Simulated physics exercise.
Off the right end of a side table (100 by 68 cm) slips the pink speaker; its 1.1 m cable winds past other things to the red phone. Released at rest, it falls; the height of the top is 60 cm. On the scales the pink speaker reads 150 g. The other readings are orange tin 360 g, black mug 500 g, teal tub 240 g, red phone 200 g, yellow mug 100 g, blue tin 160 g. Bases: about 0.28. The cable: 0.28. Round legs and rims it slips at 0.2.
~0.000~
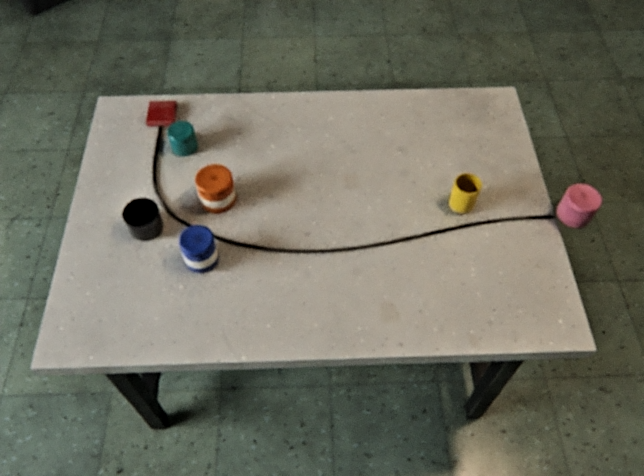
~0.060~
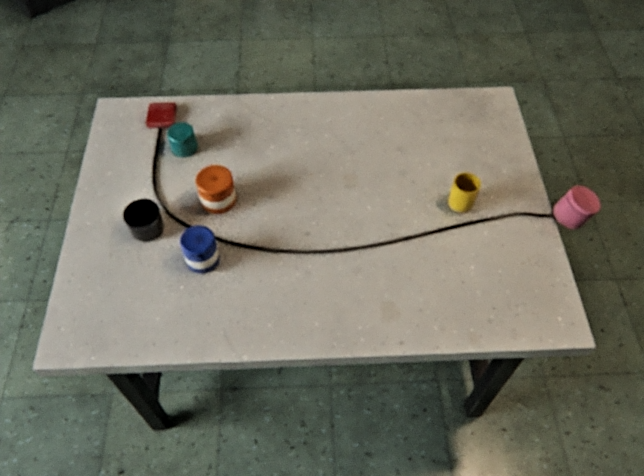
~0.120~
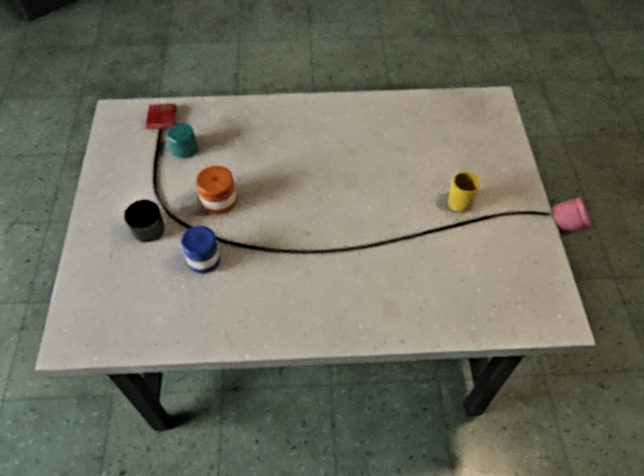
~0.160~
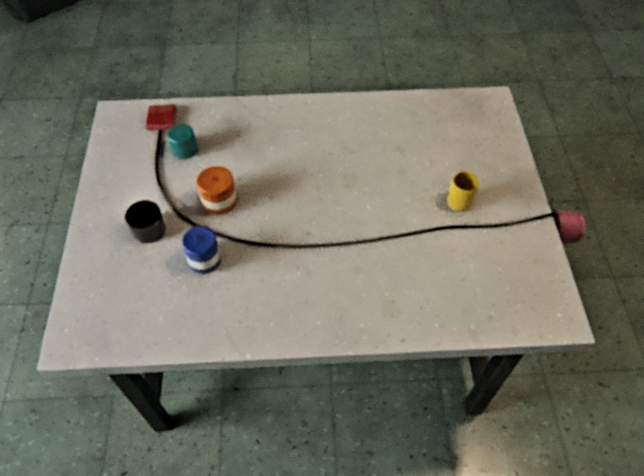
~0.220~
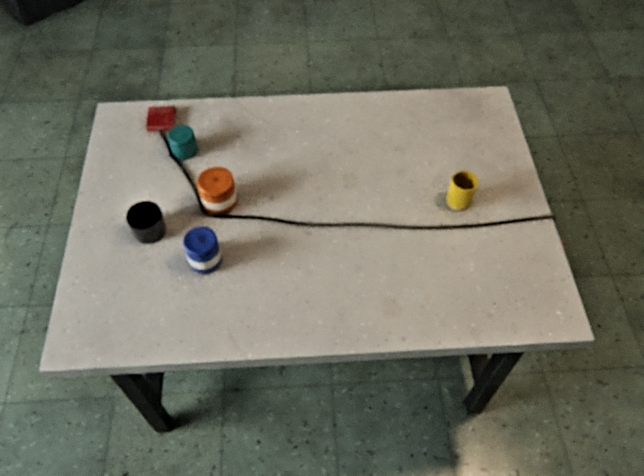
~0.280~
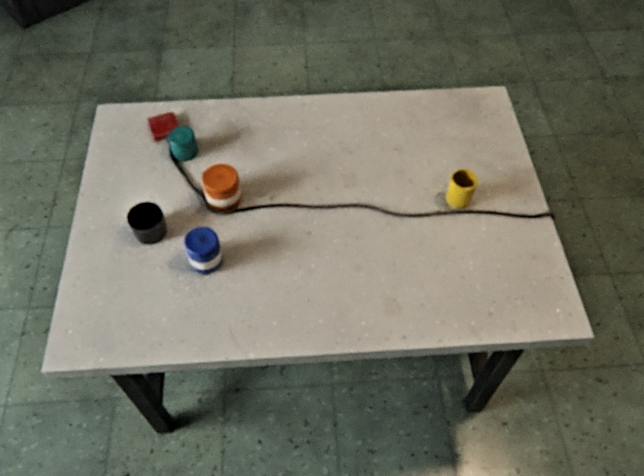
The clip opens on a table holding tins, mugs and a teal tub, with a dark cable curving from a flat red object to a pink cylinder at the right edge. The pink cylinder slips over the edge and out of sight, the cable draws tighter around the orange tin, and the red object shifts slightly.
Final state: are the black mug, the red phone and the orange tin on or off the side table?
Final state: Black mug on, red phone on, orange tin on.
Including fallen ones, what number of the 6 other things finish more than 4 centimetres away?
The total comes out at 1.
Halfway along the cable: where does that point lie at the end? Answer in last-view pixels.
I'd point to close to (381, 211) in the last picture.
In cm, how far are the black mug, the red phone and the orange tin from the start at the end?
For the black mug it is 0 cm, for the red phone 8 cm and for the orange tin 4 cm.
After 0.5 s, the cable's tail end at (174, 153); red phone 7 cm off its start, orange tin 3 cm off its start, pink speaker over the edge.
After 0.7 s, the cable's tail end at (174, 153); red phone 7 cm off its start, orange tin 3 cm off its start, pink speaker over the edge.
After 1.0 s, the cable's tail end at (174, 153); red phone 7 cm off its start at (165, 140), orange tin 3 cm off its start at (227, 170), pink speaker over the edge.
After 1.2 s, the cable's tail end at (174, 153); red phone 7 cm off its start, orange tin 3 cm off its start, pink speaker over the edge.
After 2.4 s, the cable's tail end at (174, 153); red phone 7 cm off its start at (165, 140), orange tin 3 cm off its start at (227, 170), black mug 0 cm off its start at (145, 215), pink speaker over the edge.
